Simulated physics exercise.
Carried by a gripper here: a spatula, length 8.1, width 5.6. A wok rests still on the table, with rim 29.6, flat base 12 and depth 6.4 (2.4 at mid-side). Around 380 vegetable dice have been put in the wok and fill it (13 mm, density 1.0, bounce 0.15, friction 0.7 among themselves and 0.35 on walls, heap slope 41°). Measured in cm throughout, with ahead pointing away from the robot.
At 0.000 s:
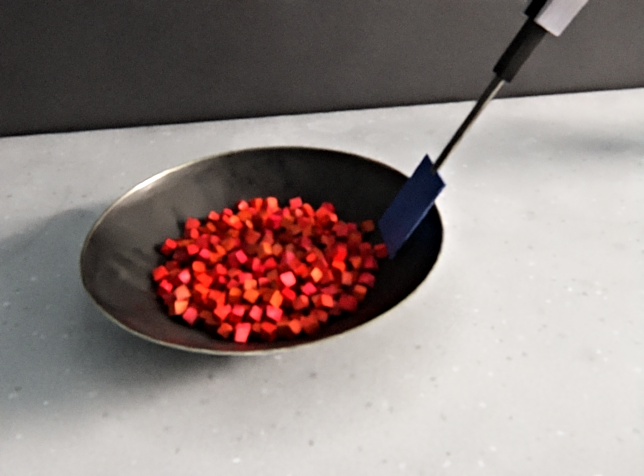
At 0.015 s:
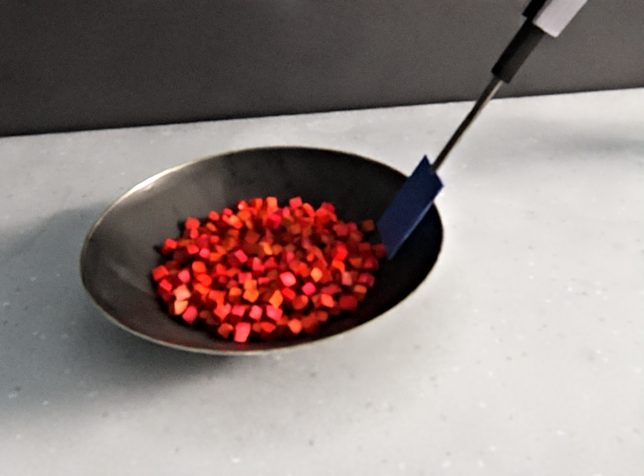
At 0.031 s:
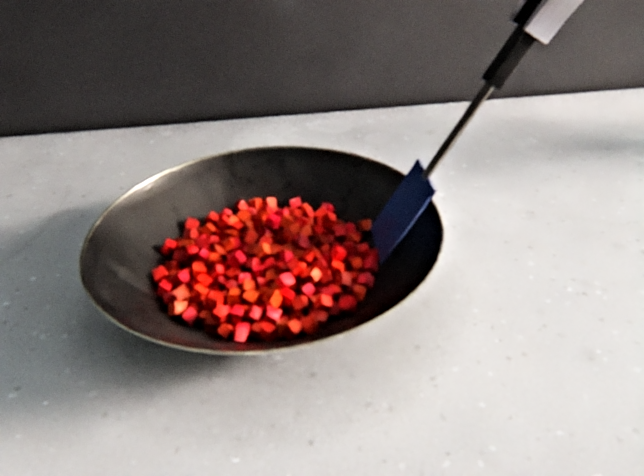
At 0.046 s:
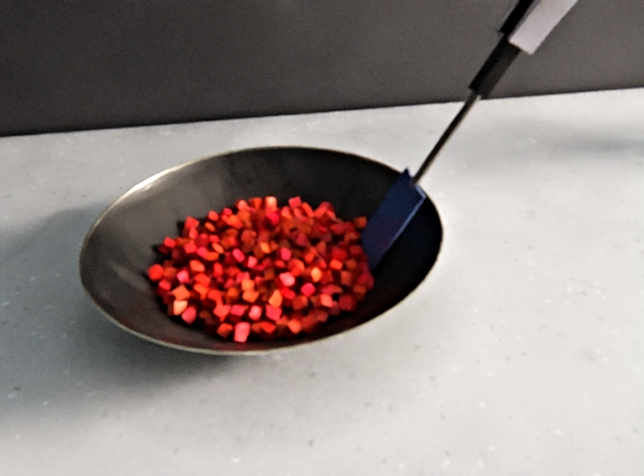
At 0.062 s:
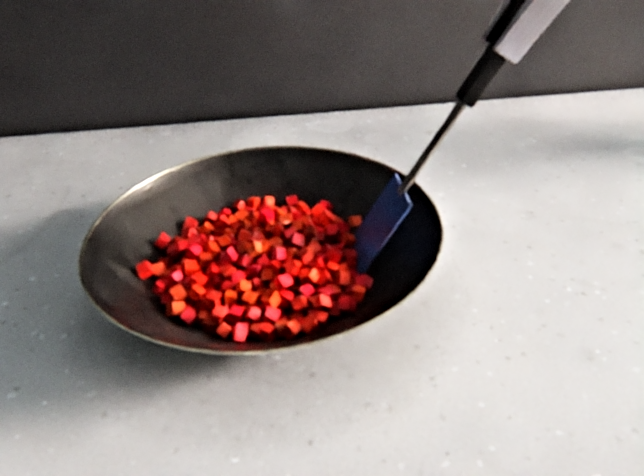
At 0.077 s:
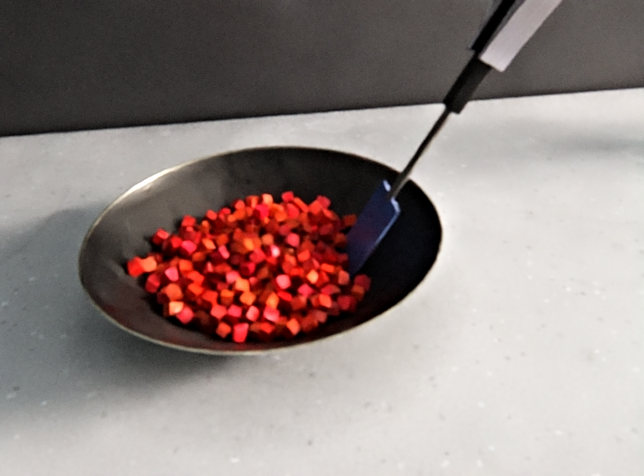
A gripper moves a blue spatula leftward through a dark wok, pushing red diced vegetables left.
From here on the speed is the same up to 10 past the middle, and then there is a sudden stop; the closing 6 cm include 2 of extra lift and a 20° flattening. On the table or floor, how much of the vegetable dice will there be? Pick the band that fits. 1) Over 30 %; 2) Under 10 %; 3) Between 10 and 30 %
Between 10 and 30 %.
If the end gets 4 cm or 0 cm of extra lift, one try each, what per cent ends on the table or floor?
Roughly 25 % and then 15 %.
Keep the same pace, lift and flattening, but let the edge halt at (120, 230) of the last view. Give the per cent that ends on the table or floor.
About 30 per cent.
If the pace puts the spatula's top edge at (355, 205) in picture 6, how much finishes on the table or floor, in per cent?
I'd say around 40 per cent.
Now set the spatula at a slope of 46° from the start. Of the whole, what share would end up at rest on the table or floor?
Then roughly 10 percent.
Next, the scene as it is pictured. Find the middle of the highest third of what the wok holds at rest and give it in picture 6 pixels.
Pixel estimate: About (148, 245).
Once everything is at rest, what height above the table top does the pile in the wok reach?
Height at rest: Roughly 8.0 cm.
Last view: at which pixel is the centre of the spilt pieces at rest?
Pixel estimate: About (21, 302).
After 0.18 s, sloping 59°, highest piece 6 above the table; 385 in the wok.
After 0.27 s, sloping 54°, highest piece 8 above the table; 384 in the wok, 1 on the blade or in flight.
After 0.52 s, sloping 39°, highest piece 8 above the table; 316 in the wok, 65 on the table or floor, 4 on the blade or in flight.
After 1.57 s, sloping 39°, highest piece 7 above the table; 316 in the wok, 69 on the table or floor.
At rest, 316 in the wok, 69 on the table or floor. That is 18 % on the table or floor.
